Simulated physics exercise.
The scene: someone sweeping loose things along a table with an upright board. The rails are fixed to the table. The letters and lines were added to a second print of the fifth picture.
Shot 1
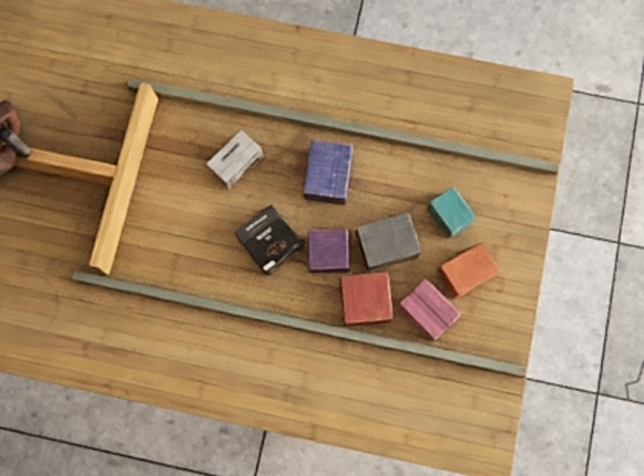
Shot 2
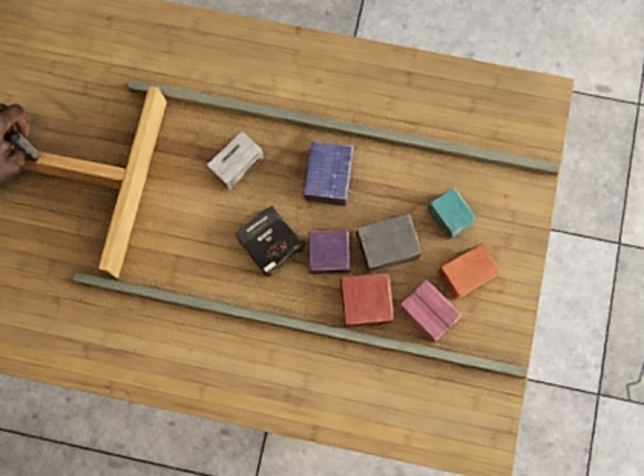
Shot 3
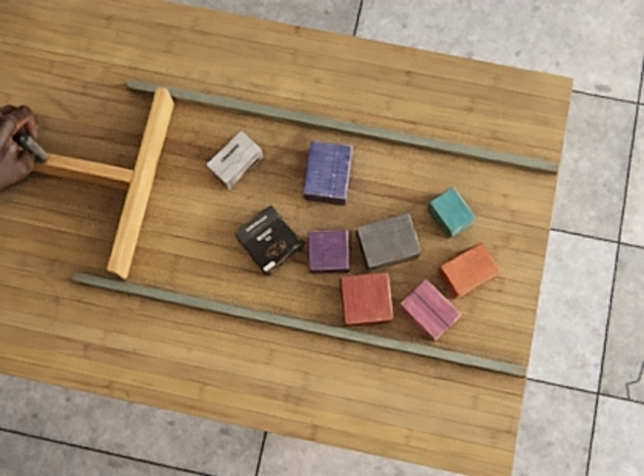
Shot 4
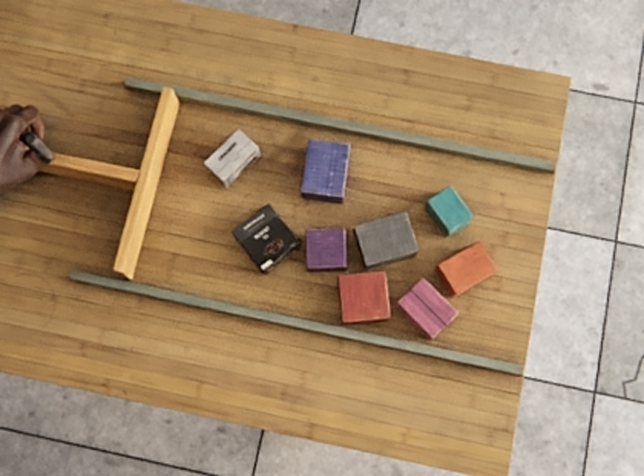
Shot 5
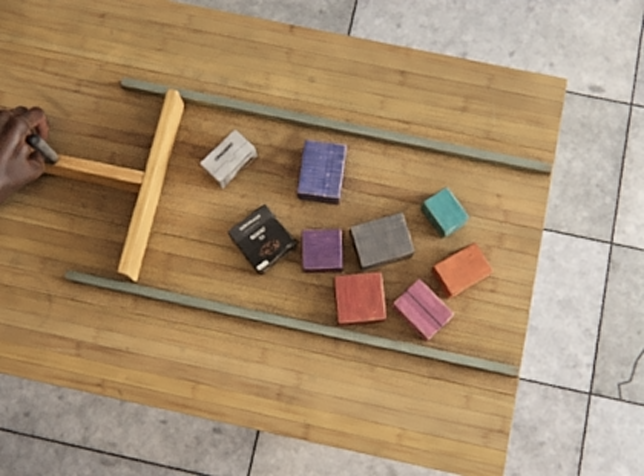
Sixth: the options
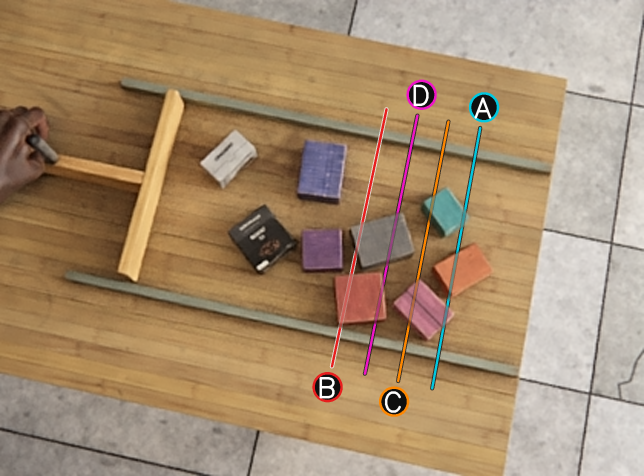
The video shows a hand at the left sliding an upright wooden board slightly rightward between two strips on a table, toward colored blocks, a white packet and a black packet, which stay in place relative to the table.
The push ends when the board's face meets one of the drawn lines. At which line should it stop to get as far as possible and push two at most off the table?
Stop at C.
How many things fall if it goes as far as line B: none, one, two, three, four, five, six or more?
The count is none.
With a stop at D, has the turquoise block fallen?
By then, no.
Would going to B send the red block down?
No.
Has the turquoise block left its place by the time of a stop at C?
Yes.
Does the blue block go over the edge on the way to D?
No.
On the marked copy, A at (457, 254); B at (360, 233); C at (424, 247); D at (392, 240).
With C. Early on, board (247, 200); white packet (279, 169); black packet (282, 244).
Further on, board (345, 220); turquoise block (491, 200); orange block (478, 266).
At the end, board (423, 236); orange block over the edge; turquoise block (542, 191); one fallen.
As for the rest, A drops three; B is within the limit but short; D is within the limit but short.
